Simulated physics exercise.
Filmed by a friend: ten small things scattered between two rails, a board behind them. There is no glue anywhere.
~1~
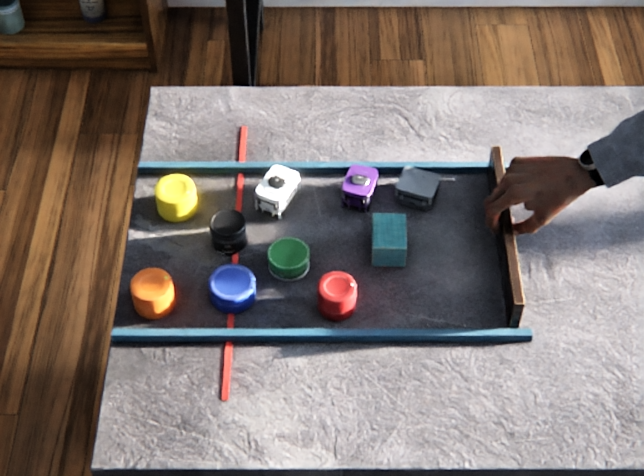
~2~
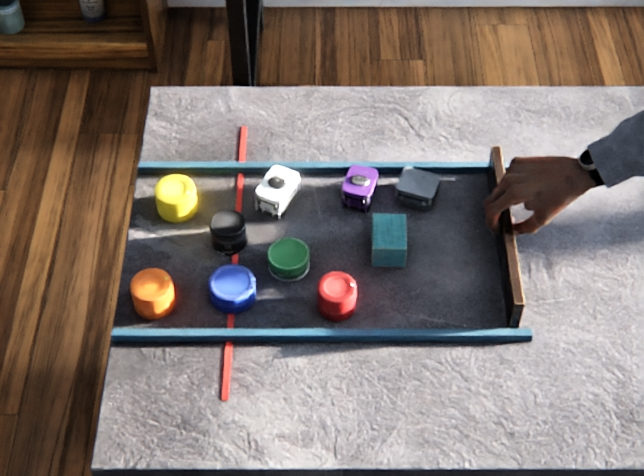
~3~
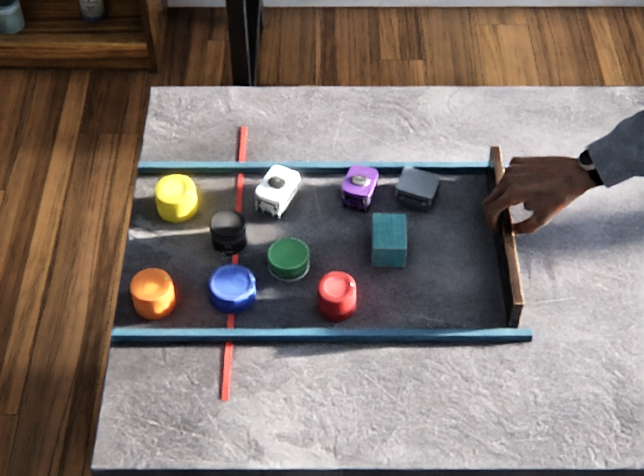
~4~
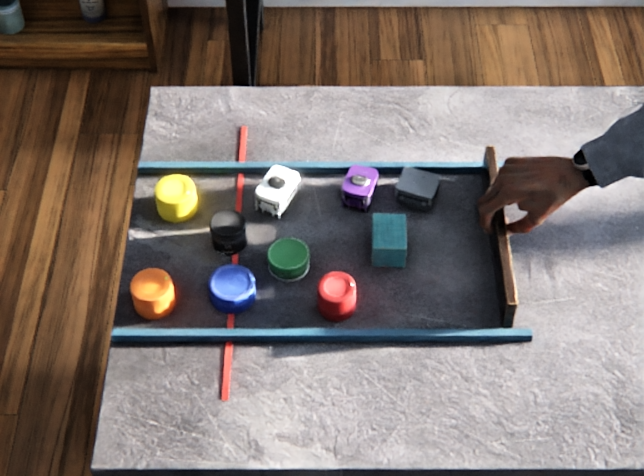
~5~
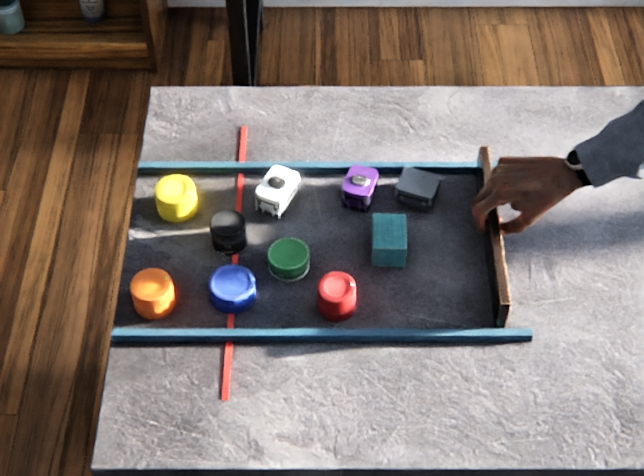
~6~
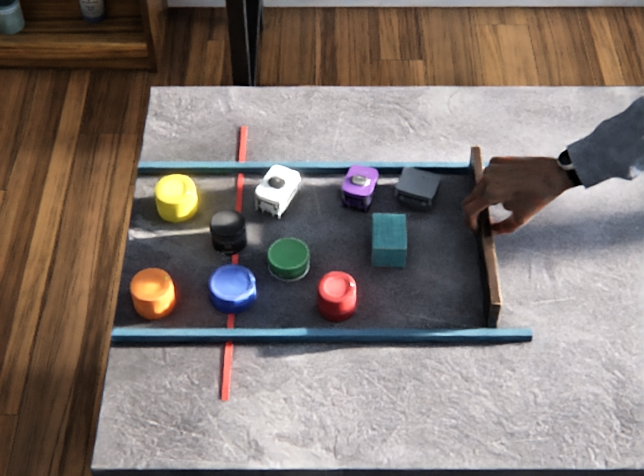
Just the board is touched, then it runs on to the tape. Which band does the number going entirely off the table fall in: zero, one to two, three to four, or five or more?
It falls in the one to two band.
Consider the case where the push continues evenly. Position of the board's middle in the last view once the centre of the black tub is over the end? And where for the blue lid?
Points: About (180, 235) and about (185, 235).
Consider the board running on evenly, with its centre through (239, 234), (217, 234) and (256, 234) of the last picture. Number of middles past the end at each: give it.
1, 2, 0.
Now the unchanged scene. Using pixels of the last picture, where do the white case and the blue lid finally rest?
You'll find the first one at (157, 196) and the second at (173, 291).
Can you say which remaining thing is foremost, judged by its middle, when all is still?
The one you want is the orange lid.
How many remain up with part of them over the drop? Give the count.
The number would be 1.
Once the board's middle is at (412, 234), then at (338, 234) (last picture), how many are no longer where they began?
Note: First position 2; second position 6.
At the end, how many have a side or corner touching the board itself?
It's 3 of them.
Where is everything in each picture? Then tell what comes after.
The first picture shows orange lid (153, 294); yellow lid (176, 198); black tub (229, 232); board (504, 234); tape (236, 249).
The second picture shows yellow lid (176, 199); board (504, 234).
The third picture shows black tub (229, 233); white case (278, 192).
The fourth picture shows orange lid (153, 294); grey case (418, 190).
The fifth picture shows yellow lid (176, 199); turquoise block (389, 240).
The sixth picture shows orange lid (153, 294); yellow lid (176, 199); black tub (229, 233); board (483, 234); tape (236, 249).
A little later, none off yet; orange lid at rest near (153, 294); yellow lid at rest near (176, 199); black tub at rest near (229, 233).
When it is over, the number that fall off is one or two; down, yellow lid.
